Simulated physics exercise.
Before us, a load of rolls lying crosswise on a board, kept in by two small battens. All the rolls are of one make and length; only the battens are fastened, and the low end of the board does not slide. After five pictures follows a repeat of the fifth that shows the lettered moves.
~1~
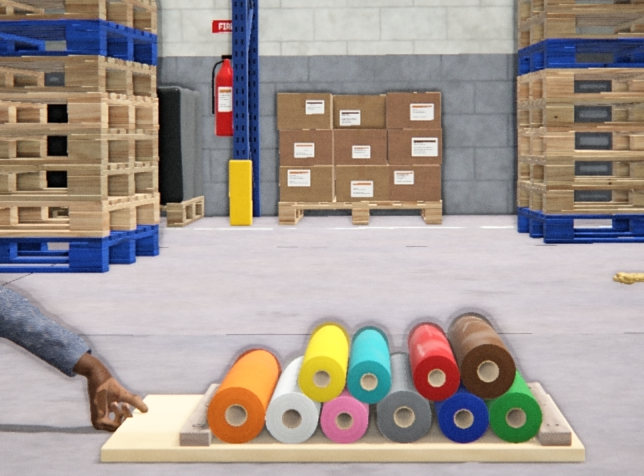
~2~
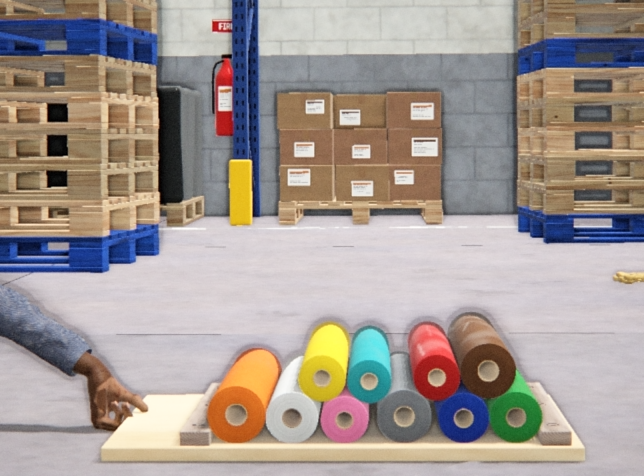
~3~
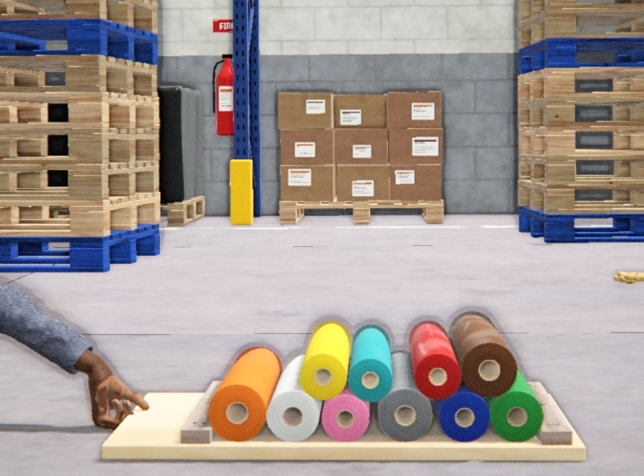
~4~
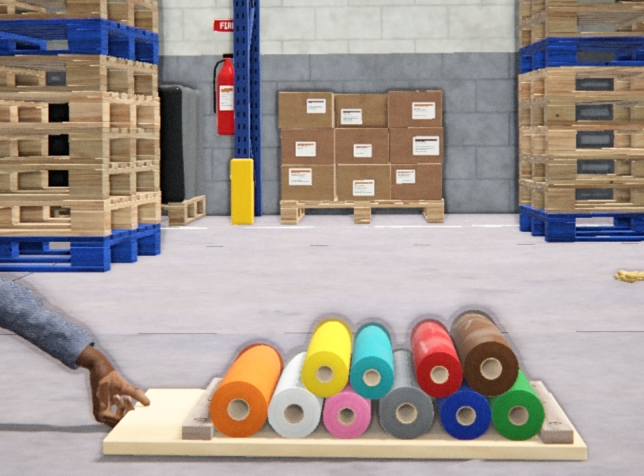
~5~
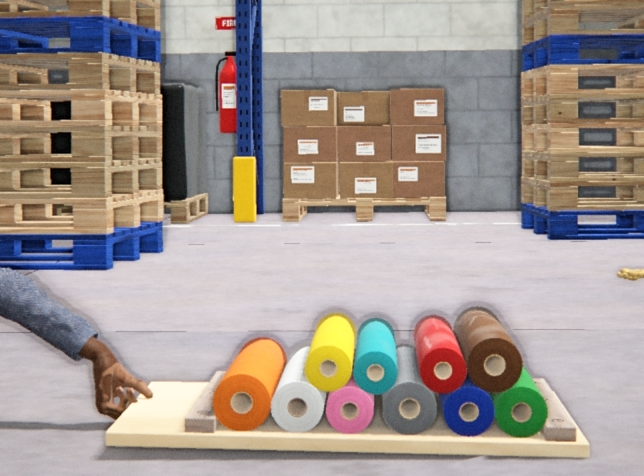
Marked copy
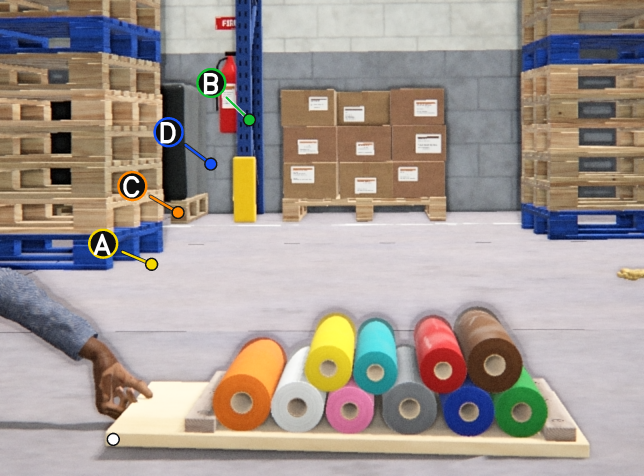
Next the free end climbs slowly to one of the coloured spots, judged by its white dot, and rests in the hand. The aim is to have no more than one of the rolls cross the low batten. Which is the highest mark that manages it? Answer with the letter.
No higher than A.
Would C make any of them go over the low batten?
Yes, at C.
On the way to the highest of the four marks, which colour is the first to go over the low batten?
The brown one.
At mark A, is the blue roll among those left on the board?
The blue roll: Yes.
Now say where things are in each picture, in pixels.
In the first picture, pink roll (344, 420); grey roll (404, 417); blue roll (463, 419).
In the second picture, blue roll (463, 418); green roll (516, 417).
In the third picture, board (345, 417); orange roll (237, 413); white roll (293, 416); red roll (438, 376).
In the fourth picture, board (346, 415); orange roll (239, 409); white roll (294, 413).
In the fifth picture, board (349, 409); orange roll (242, 402); white roll (297, 407).
On the marked copy, A at (152, 264); B at (249, 120); C at (178, 213); D at (211, 164); the white dot at (113, 440).
Following A. Soon after the start, board at 15°.
Later, board at 23°.
In the end, board at 23°, none over the low batten.
As for the rest, B eight over the low batten; C four over the low batten (yellow, brown, turquoise, red); D eight over the low batten.
